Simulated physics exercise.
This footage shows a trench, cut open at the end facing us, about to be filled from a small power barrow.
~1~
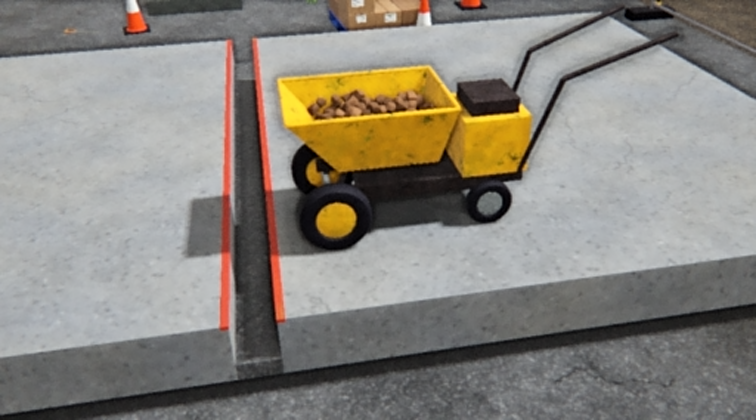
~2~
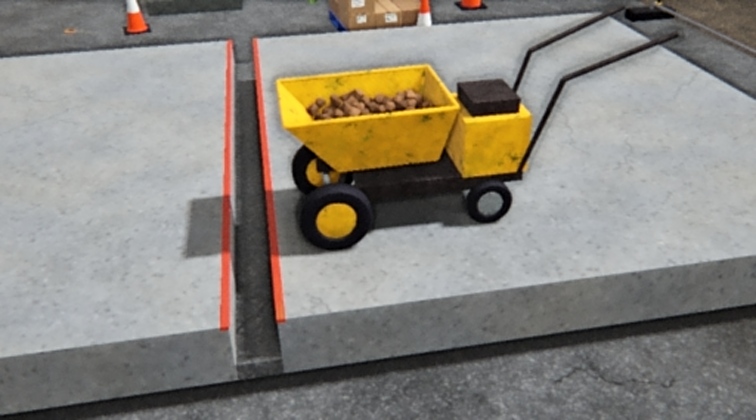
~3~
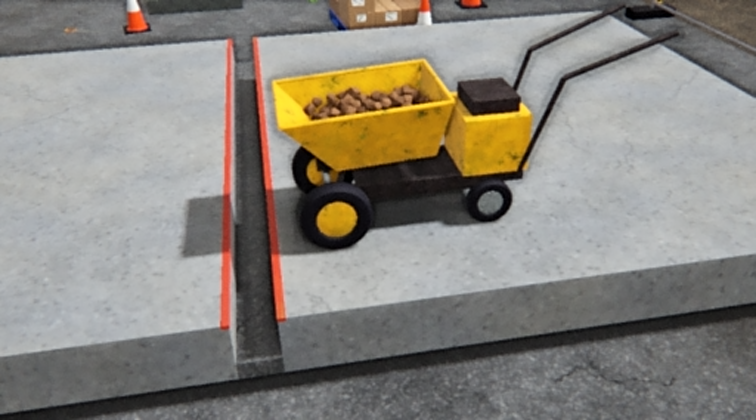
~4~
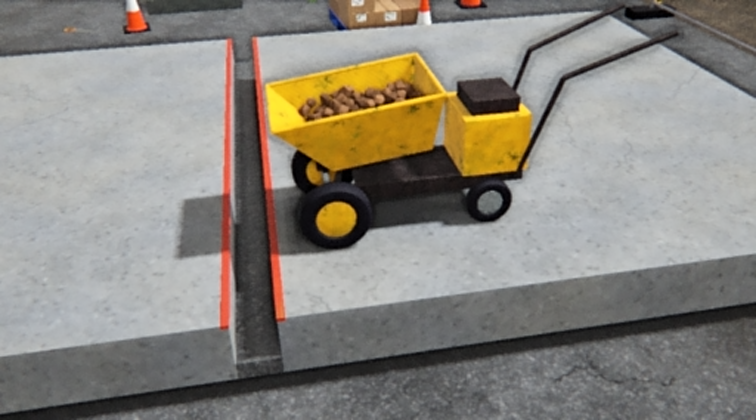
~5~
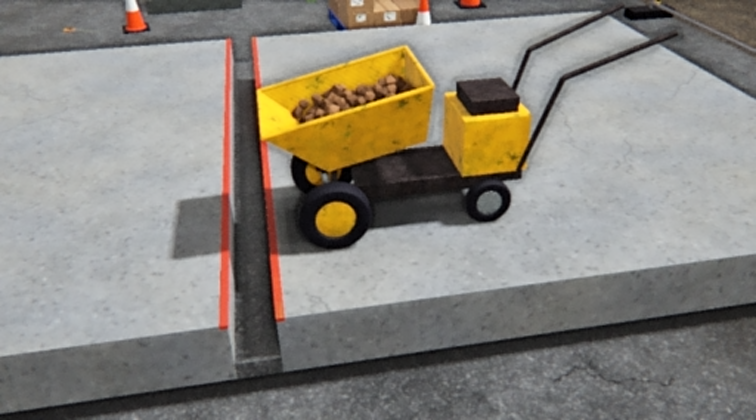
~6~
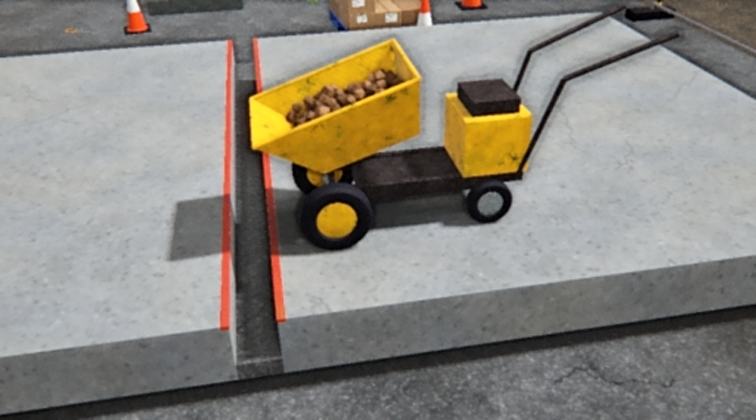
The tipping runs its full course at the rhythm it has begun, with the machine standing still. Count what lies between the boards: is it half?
Inside: The lesser amount.
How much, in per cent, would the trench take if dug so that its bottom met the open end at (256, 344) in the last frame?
About 0 per cent.
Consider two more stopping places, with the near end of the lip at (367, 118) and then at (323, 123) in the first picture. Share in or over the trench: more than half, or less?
Try 1 - the lion's share; try 2 - the lion's share.
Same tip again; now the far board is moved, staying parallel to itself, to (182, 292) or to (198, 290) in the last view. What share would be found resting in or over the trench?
About 80 and 50 per cent.
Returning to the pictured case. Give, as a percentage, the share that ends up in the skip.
Roughly 20 %.
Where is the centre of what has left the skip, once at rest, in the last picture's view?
I'd place the middle at about (173, 232).
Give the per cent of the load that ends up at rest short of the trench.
Close to 0 per cent.
Shortly afterwards, skip tipped steeply; the whole lot in the skip.
Next, skip tipped right over; near two thirds in the skip; near a quarter beyond it; only a few falling.
Some moments later, skip tipped right over; near a quarter in the skip; the bulk beyond it.
In the end, skip tipped right over; near a quarter in the skip; only a few in or heaped over the trench; the bulk beyond it.
